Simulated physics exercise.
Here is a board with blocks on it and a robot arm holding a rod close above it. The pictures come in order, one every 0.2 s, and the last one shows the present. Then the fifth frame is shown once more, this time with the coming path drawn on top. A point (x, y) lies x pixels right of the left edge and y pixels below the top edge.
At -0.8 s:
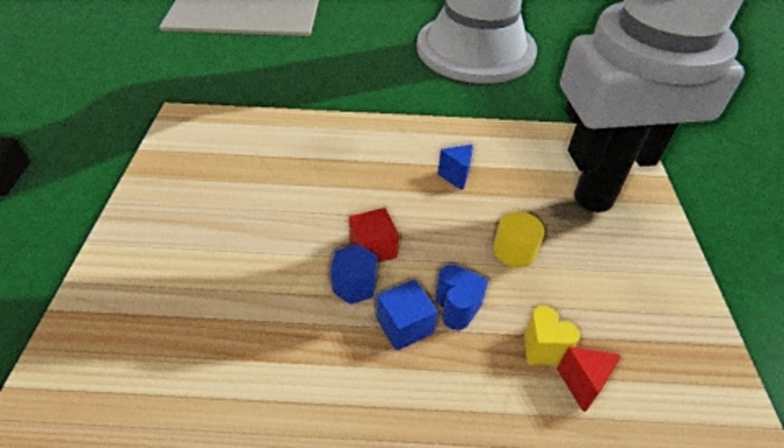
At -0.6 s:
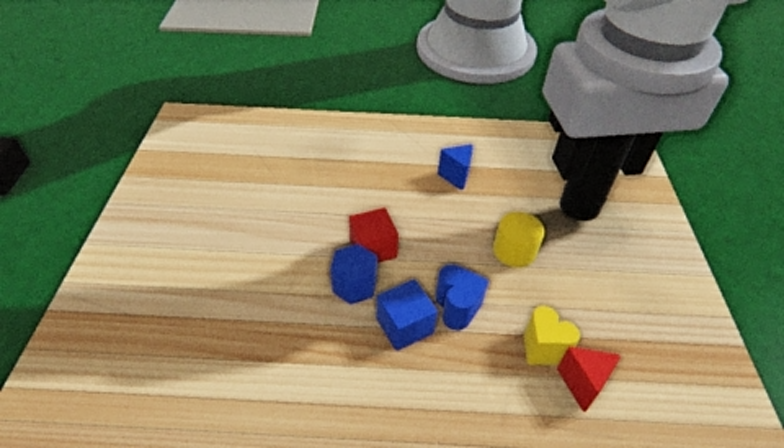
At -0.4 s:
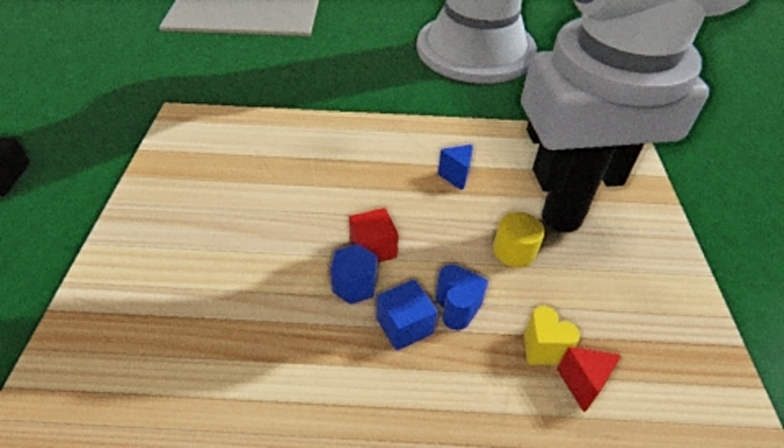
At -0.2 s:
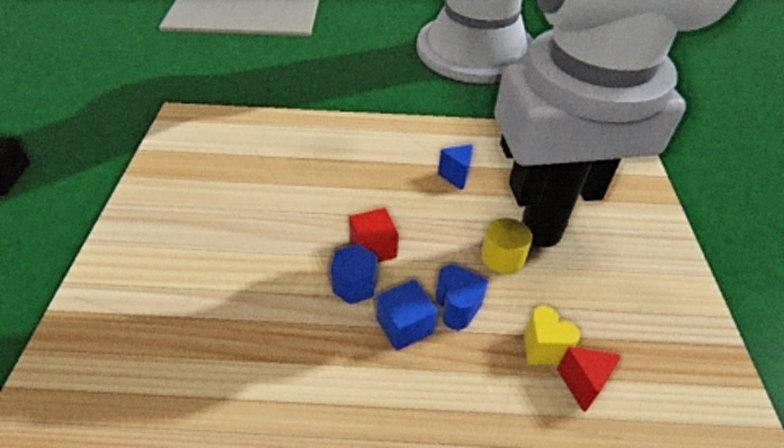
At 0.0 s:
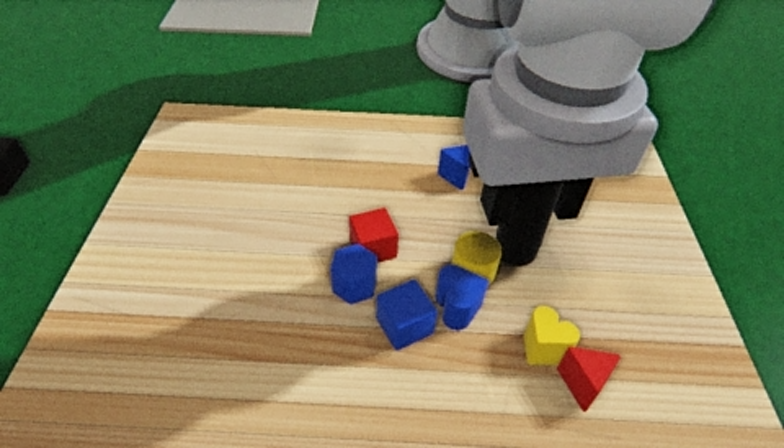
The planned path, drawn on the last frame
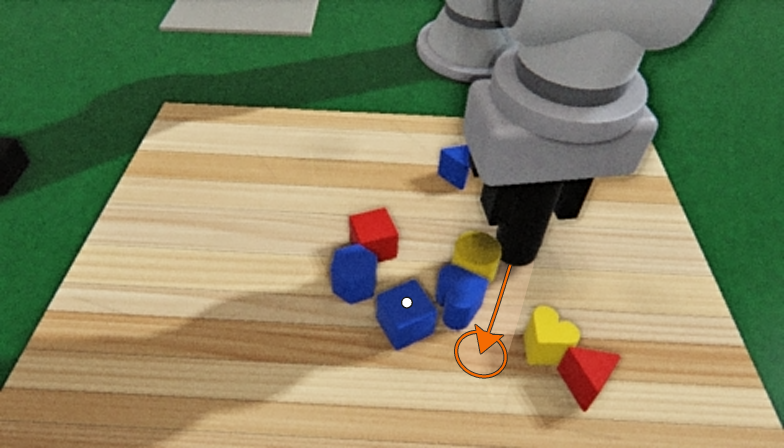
The robot arm moved its dark rod left and toward the viewer over the wooden board, then pushed the yellow cylinder left up beside the blue heart, while the other blocks stayed still.
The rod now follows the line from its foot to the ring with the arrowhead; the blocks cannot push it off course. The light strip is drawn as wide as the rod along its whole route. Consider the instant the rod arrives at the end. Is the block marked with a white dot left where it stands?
It seems so.
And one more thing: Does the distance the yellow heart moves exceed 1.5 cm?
The answer is no.
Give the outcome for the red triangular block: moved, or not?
It's unmoved.
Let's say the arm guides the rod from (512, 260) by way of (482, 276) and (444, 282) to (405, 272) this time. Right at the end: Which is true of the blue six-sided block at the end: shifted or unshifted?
Moved.
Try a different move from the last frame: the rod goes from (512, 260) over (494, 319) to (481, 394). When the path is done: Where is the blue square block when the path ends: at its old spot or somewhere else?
When the path is over, the blue square block is still on its spot.
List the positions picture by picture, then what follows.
In the first picture, rod's lower end (593, 200); blue square block (407, 303); blue heart (462, 284); yellow cylinder (522, 227); yellow heart (553, 327); red triangular block (596, 364).
In the second picture, rod (579, 208); blocks still.
In the third picture, rod (561, 219); blocks still.
In the fourth picture, rod (540, 233); yellow cylinder (510, 233).
In the fifth picture, rod (515, 251); blue square block (407, 303); blue heart (462, 284); yellow cylinder (479, 247); yellow heart (553, 327); red triangular block (596, 364).
Drawn move, from (512, 260) directly to (481, 353); the dot is on the blue square block.
The first path, step by step. Halfway along, rod (501, 295); blue heart (454, 292), turned 25° anticlockwise; yellow cylinder (462, 258).
At the end, rod (483, 345); blue square block still; blue heart (450, 294), turned 15° anticlockwise; yellow cylinder (462, 258); yellow heart still; red triangular block still.
